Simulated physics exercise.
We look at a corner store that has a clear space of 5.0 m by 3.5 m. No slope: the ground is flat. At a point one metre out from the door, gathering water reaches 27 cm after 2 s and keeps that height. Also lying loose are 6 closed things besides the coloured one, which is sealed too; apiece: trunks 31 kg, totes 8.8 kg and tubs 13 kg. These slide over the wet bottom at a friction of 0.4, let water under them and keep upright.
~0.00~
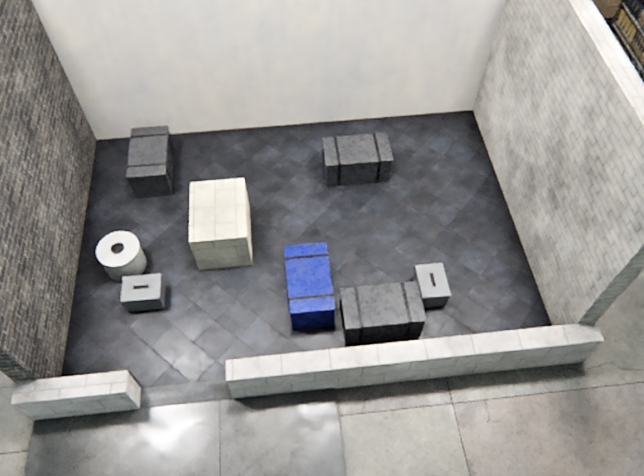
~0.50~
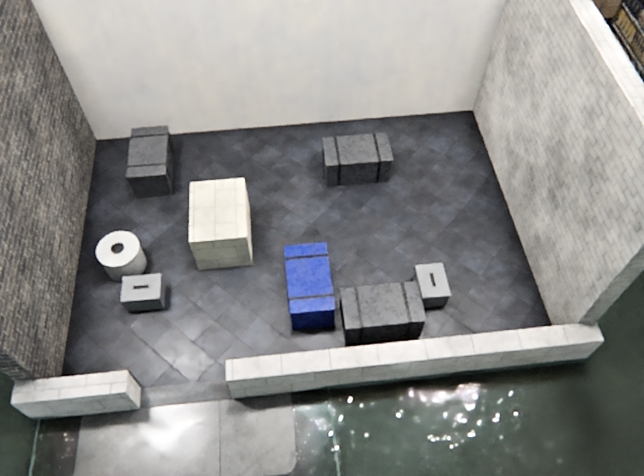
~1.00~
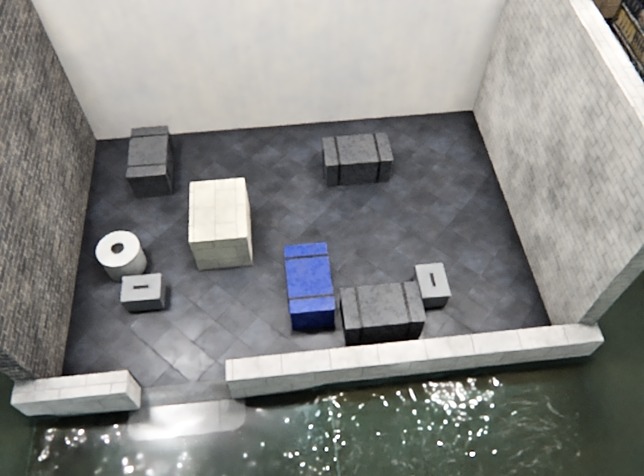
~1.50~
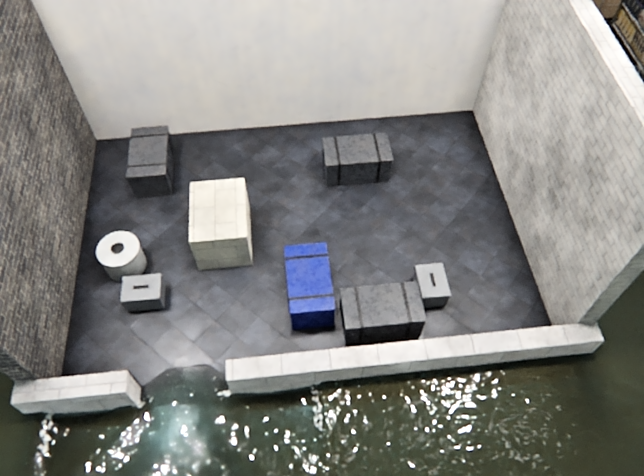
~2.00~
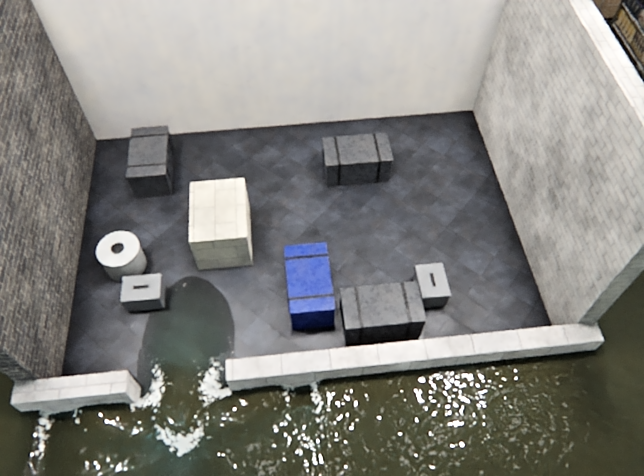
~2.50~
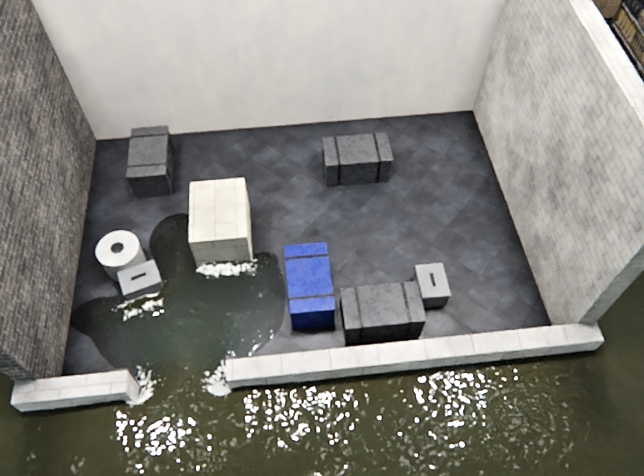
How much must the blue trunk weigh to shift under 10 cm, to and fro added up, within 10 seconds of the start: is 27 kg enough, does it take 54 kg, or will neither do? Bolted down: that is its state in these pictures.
The high one.
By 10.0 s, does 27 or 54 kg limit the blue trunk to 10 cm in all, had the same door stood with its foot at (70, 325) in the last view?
In that case both options fail.
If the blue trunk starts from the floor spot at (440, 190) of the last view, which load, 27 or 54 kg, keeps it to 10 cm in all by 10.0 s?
Note: Heavier only OK.
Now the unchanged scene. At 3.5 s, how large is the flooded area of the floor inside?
About 7.0 m2 is covered.
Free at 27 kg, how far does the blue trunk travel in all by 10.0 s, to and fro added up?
20 cm in all.
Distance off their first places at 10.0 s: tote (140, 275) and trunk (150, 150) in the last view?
200 cm, 300 cm.
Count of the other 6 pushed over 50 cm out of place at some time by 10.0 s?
That makes 4.
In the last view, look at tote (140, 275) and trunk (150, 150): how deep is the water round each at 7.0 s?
Close to 18 and 11 centimetres.
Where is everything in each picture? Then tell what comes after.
In the first frame, the blue trunk at (309, 277), on the bottom; 0.0 m2 under water; 0 of 7 have shifted.
In the second frame, the blue trunk at (309, 277), on the bottom; 0.0 m2 under water; 0 of 7 have shifted.
In the third frame, the blue trunk at (309, 277) rests on the ground; water covers 0.0 m2; 0 of 7 have shifted.
In the fourth frame, the blue trunk at (309, 277) rests on the ground; water covers 0.1 m2; 0 of 7 have shifted.
In the fifth frame, the blue trunk at (309, 277), on the bottom; 0.9 m2 under water; 0 of 7 have shifted.
In the sixth frame, the blue trunk at (309, 277) rests on the ground; water covers 2.5 m2; 1 of 7 have shifted.
After 3.5 s the blue trunk would be 8 cm from its start with 27 kg and 0 cm from its start with 54 kg; 4 cm of water round it then.
After 4.5 s the blue trunk would be 13 cm from its start with 27 kg and 0 cm from its start with 54 kg; 4 cm of water round it then.
After 7.0 s the blue trunk would be 13 cm from its start with 27 kg and 0 cm from its start with 54 kg; 5 cm of water round it then.
After 10.0 s the blue trunk would be 18 cm from its start with 27 kg and 0 cm from its start with 54 kg; 6 cm of water round it then.
